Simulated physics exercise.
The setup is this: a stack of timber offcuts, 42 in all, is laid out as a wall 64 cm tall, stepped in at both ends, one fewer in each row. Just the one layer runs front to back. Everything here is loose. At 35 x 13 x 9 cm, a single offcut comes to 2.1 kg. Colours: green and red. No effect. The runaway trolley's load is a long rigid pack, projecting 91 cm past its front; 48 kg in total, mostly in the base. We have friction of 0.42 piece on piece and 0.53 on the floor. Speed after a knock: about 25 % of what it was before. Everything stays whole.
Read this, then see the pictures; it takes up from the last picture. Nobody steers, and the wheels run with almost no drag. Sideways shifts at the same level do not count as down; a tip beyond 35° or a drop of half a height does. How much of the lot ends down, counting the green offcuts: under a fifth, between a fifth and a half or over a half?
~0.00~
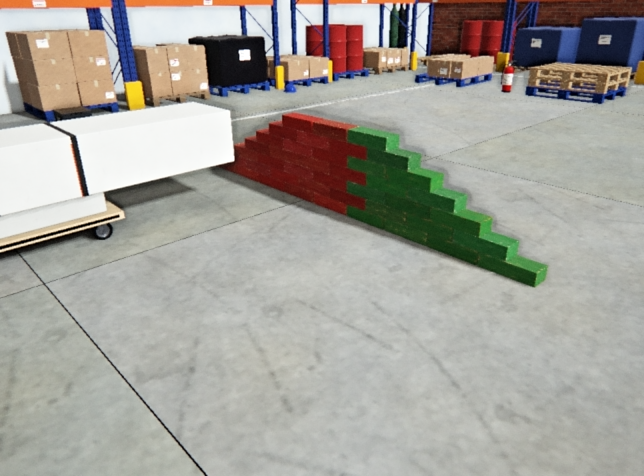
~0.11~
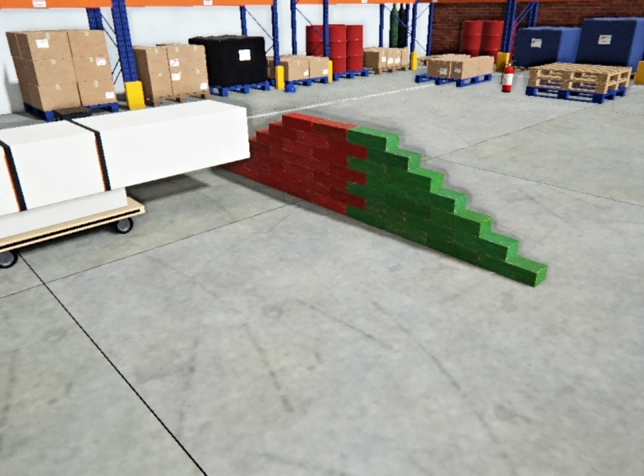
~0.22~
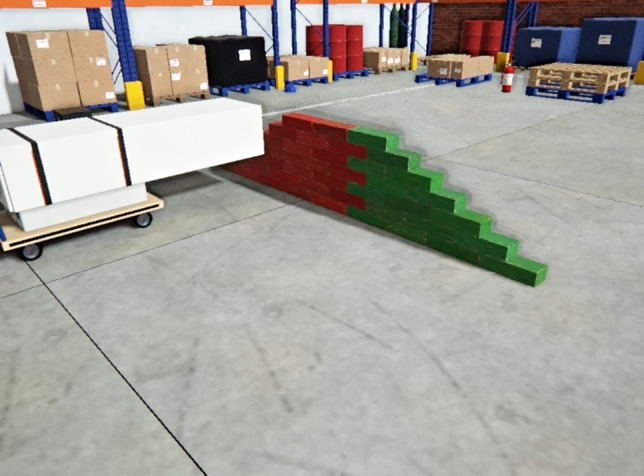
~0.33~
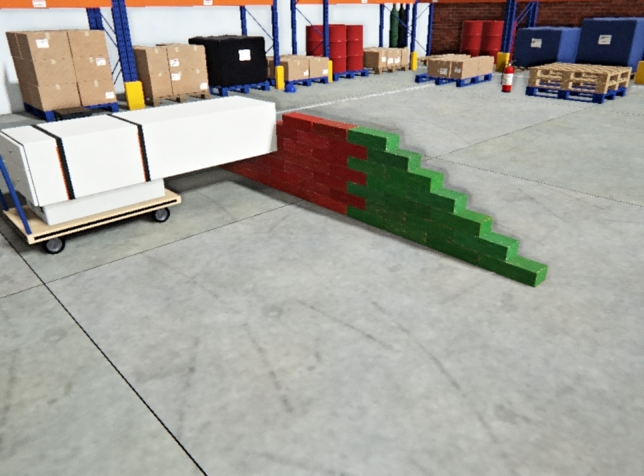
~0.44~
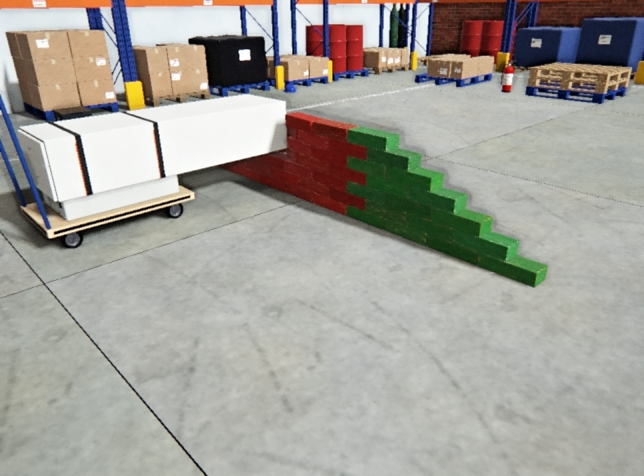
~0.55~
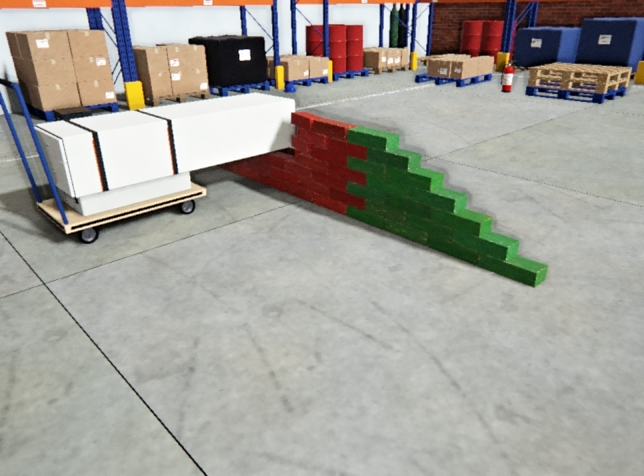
The share that ends down is below one fifth.
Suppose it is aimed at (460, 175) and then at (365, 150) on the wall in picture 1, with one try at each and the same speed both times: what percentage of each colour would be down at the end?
First try then second: Red 0 and 20, green 40 and 30 per cent.
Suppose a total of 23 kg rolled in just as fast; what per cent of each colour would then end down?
Result: Red 30 and green 0 in a hundred.
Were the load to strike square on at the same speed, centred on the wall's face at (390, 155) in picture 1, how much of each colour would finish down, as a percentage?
Then red ends 20 per cent down and green 50 per cent.
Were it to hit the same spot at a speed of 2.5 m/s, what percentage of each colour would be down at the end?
Down at the end: Red 50 per cent, green 0 per cent.
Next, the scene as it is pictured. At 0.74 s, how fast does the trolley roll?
Its speed is around 0.9 m/s.
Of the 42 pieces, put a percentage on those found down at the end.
The share is about 25 in a hundred.
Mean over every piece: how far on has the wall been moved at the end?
Mean shift: Around 10 cm.
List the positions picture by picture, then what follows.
In the first picture (pixels give the middle of a visible side), load (224, 127) 40 cm short of the wall; top green offcut (366, 140); top red offcut (329, 132); none has stirred.
In the second picture, load (241, 125) 25 cm short of the wall; top green offcut (366, 140).
In the third picture, load (256, 122) 11 cm short of the wall; top green offcut (366, 140).
In the fourth picture, load (270, 119) 20 mm into the wall's line; top green offcut (366, 140); movement in 4 of them.
In the fifth picture, load (280, 117) 13 cm into the wall's line; top green offcut (366, 140); movement in 7 of them.
In the sixth picture, load (289, 115) 23 cm into the wall's line; top green offcut (366, 140); top red offcut (329, 130) 4° from how it stood; movement in 9 of them.
After 0.74 s, load 40 cm past the wall's line, still rolling; none of the 16 green offcuts down (4 of 42 in all colours); top green offcut unmoved; top red offcut 23° from how it stood.
After 1.02 s, load 63 cm past the wall's line, still rolling; none of the 16 green offcuts down (9 of 42 in all colours); top green offcut unmoved; top red offcut 68° from how it stood, 12 cm lower.
After 1.64 s, load 1.03 m past the wall's line, still rolling; none of the 16 green offcuts down (9 of 42 in all colours); top green offcut unmoved; top red offcut upside down.
In the end (2.7 s), load 1.06 m past the wall's line, stopped; none of the 16 green offcuts down (11 of 42 in all colours); top green offcut unmoved; top red offcut upside down. That is 0 per cent. From the last view, middles, top green offcut near (372, 139), top red offcut near (404, 194).
